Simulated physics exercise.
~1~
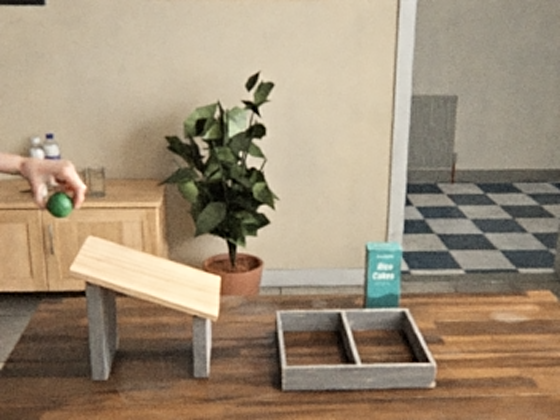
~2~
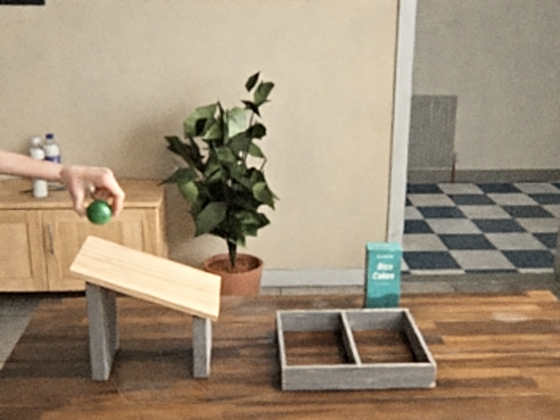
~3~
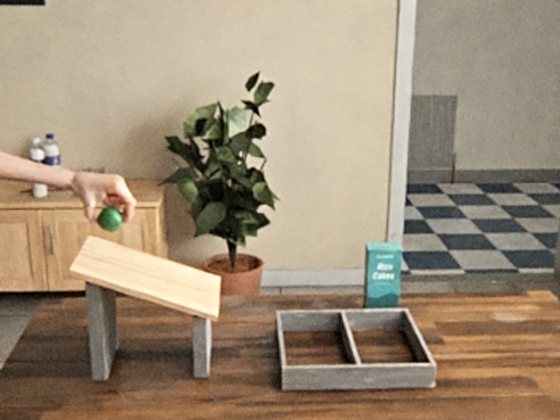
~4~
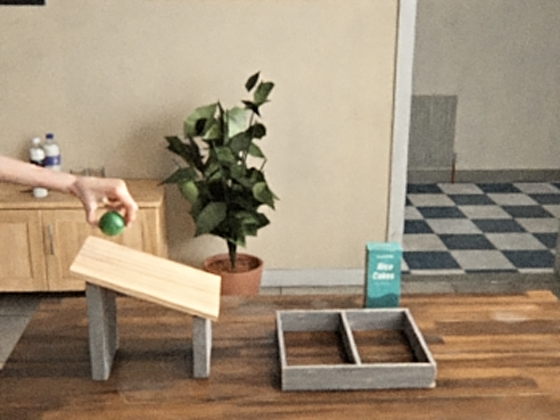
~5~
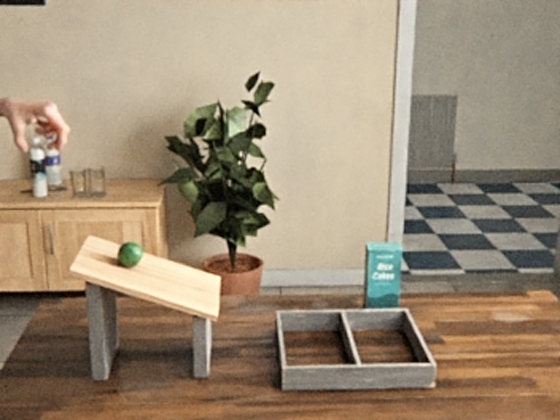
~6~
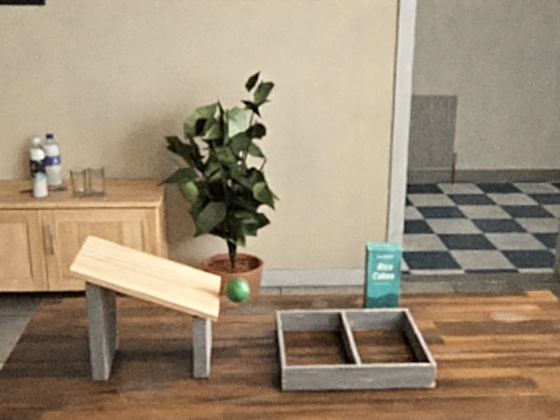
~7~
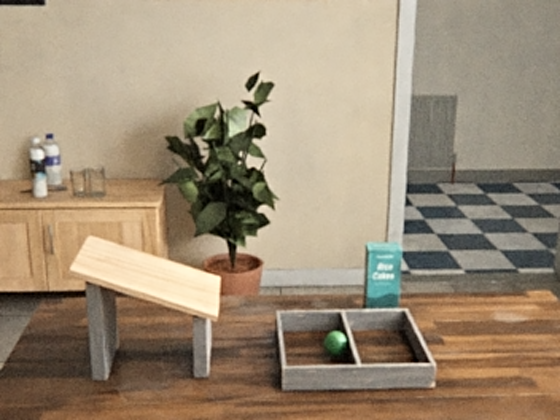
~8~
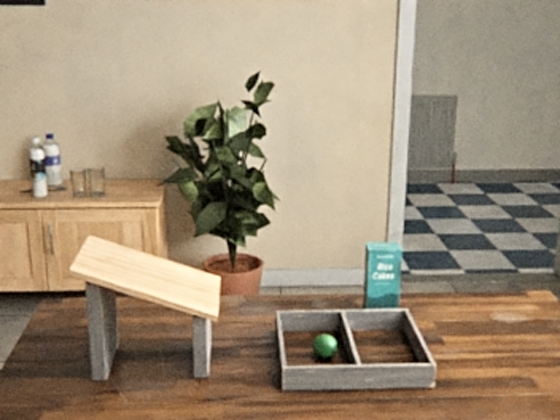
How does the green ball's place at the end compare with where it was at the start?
At the start the green ball was held in a hand above the high, left end of the sloping board. At the end it lay lower and farther right, inside the left bay of the gray tray.
